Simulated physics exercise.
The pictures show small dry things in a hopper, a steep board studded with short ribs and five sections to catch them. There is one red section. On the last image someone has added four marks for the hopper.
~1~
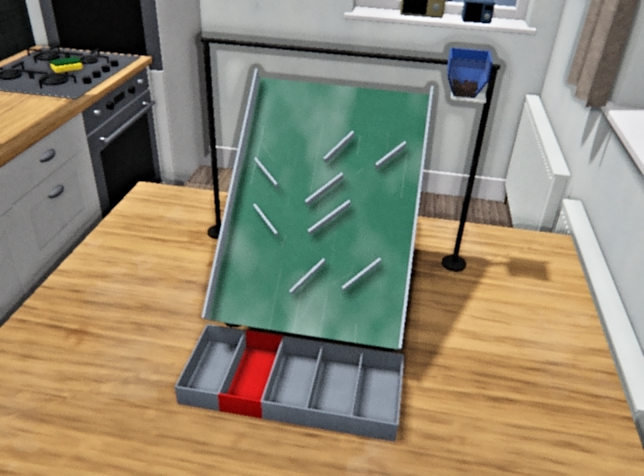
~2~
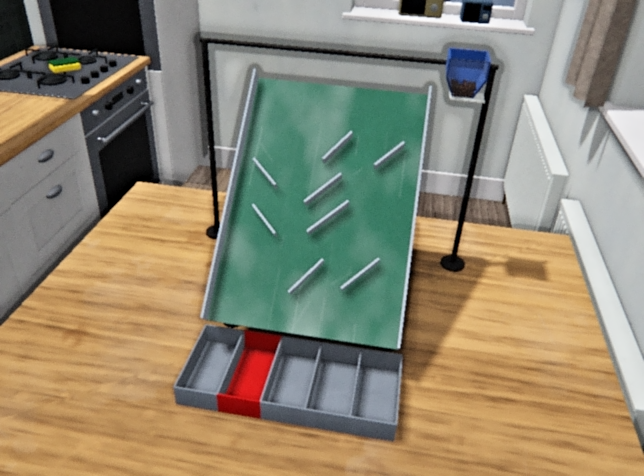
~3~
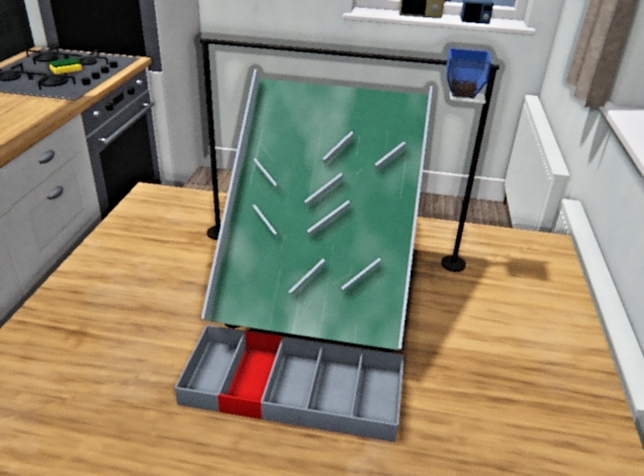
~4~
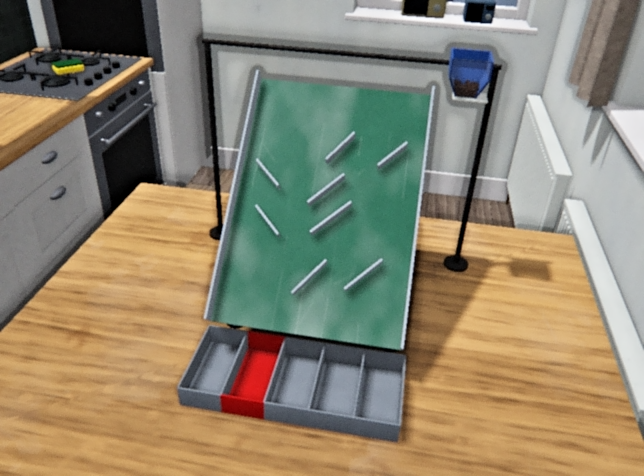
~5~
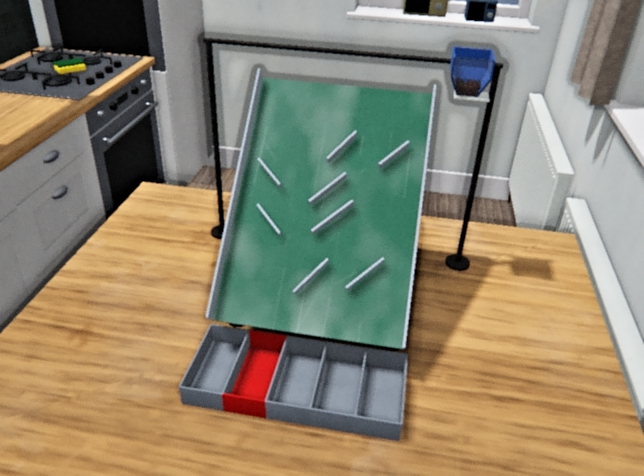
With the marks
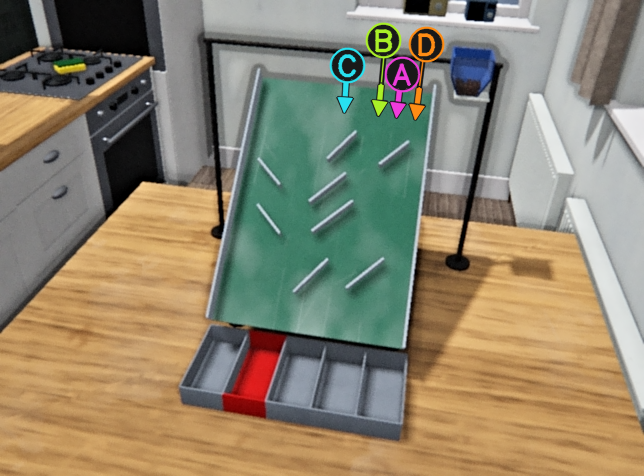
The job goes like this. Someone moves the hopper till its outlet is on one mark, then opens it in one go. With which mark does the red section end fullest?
Use mark C.
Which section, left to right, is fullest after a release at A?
The first.
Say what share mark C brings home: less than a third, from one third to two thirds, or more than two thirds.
Mark C gives more than two thirds.
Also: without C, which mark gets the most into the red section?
Mark B.
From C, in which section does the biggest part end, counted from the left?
It is the second one.
On the marked copy, mark A meets the board at (397, 112); mark B meets the board at (378, 110); mark C meets the board at (344, 107); mark D meets the board at (415, 114).
Choosing A, about a tenth in the red section, the larger part in other sections, about a tenth outside the box.
Choosing B, roughly a quarter in the red section, roughly two thirds in other sections, about a tenth outside the box.
Choosing C, the larger part in the red section, about a tenth in other sections.
Choosing D, just a few in the red section, the larger part in other sections, roughly a quarter outside the box.
